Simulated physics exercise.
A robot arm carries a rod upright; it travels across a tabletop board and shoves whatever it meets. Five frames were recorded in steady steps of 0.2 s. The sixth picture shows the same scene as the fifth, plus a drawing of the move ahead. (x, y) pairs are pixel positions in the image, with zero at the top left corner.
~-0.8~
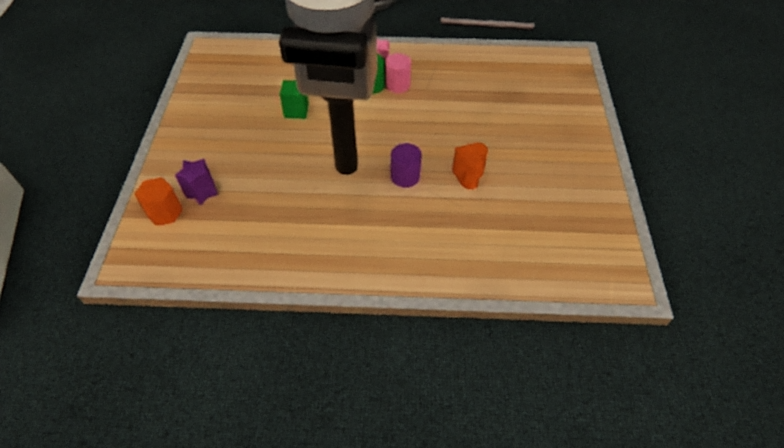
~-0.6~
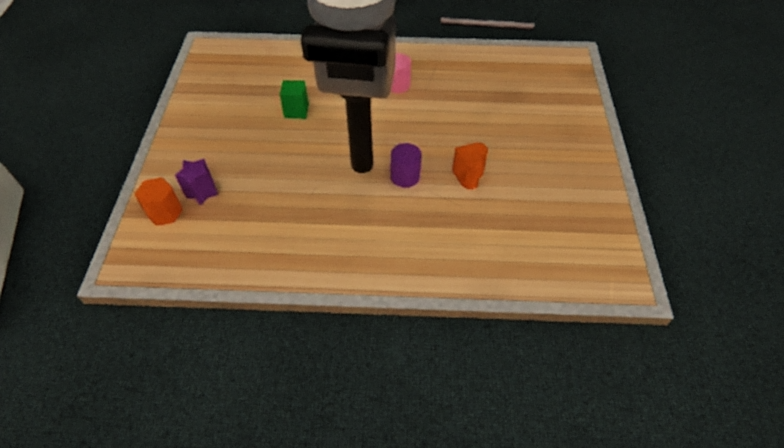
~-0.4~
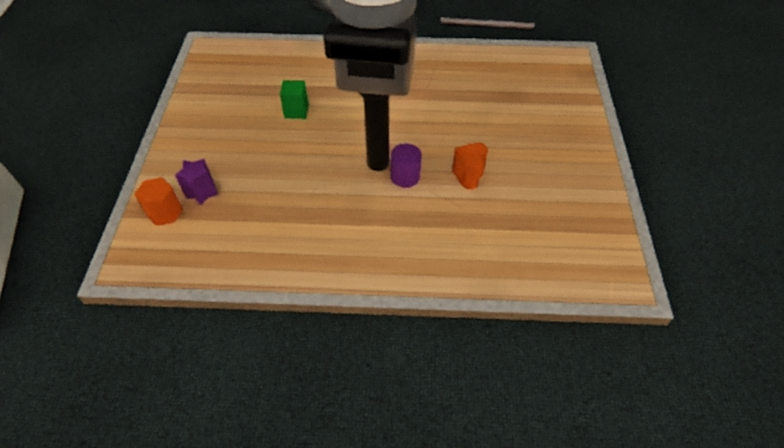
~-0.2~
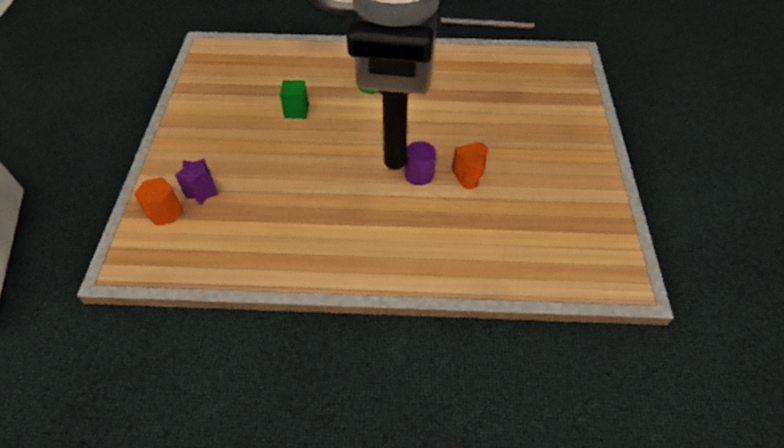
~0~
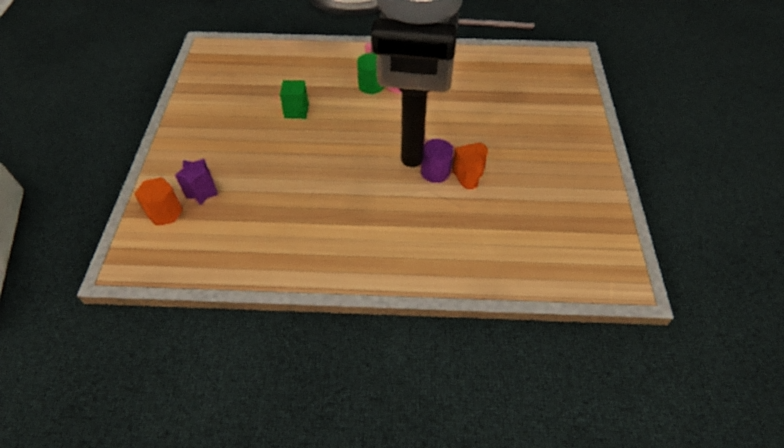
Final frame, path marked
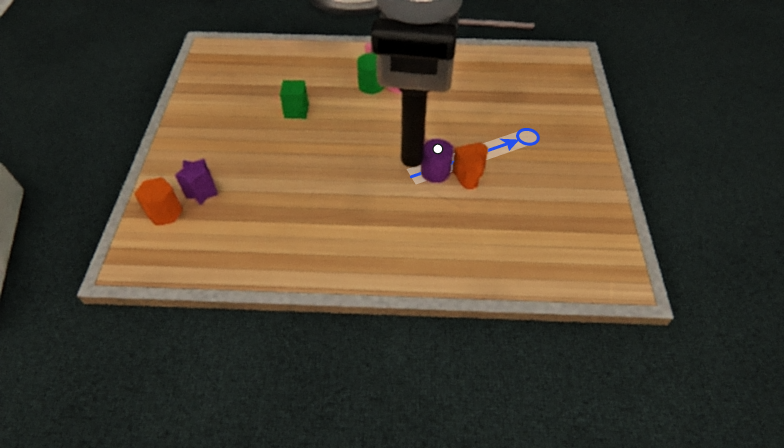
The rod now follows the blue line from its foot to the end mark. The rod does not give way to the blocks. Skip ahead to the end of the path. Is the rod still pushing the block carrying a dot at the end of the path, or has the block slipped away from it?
The rod should keep driving it forward.
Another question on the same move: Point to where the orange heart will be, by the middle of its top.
When the path ends, it will be at (495, 152).
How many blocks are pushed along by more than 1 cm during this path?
Total moved: Two.
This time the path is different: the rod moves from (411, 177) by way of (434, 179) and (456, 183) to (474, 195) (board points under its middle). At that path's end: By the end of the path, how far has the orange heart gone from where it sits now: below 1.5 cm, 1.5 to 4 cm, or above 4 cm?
It is going to finish 1.5 to 4 cm from where it is now.
The line goes from (411, 177) to (528, 137); the dot is on the purple cylinder.
The first path, step by step. One third of the way, rod at (455, 145); purple cylinder at (479, 133); orange heart at (495, 152), turned 85° clockwise.
Two thirds of the way, rod at (495, 132); purple cylinder at (520, 121); orange heart at (495, 152), turned 90° clockwise.
At the end, rod at (533, 119); purple cylinder at (560, 113); orange heart at (495, 152), turned 90° clockwise.
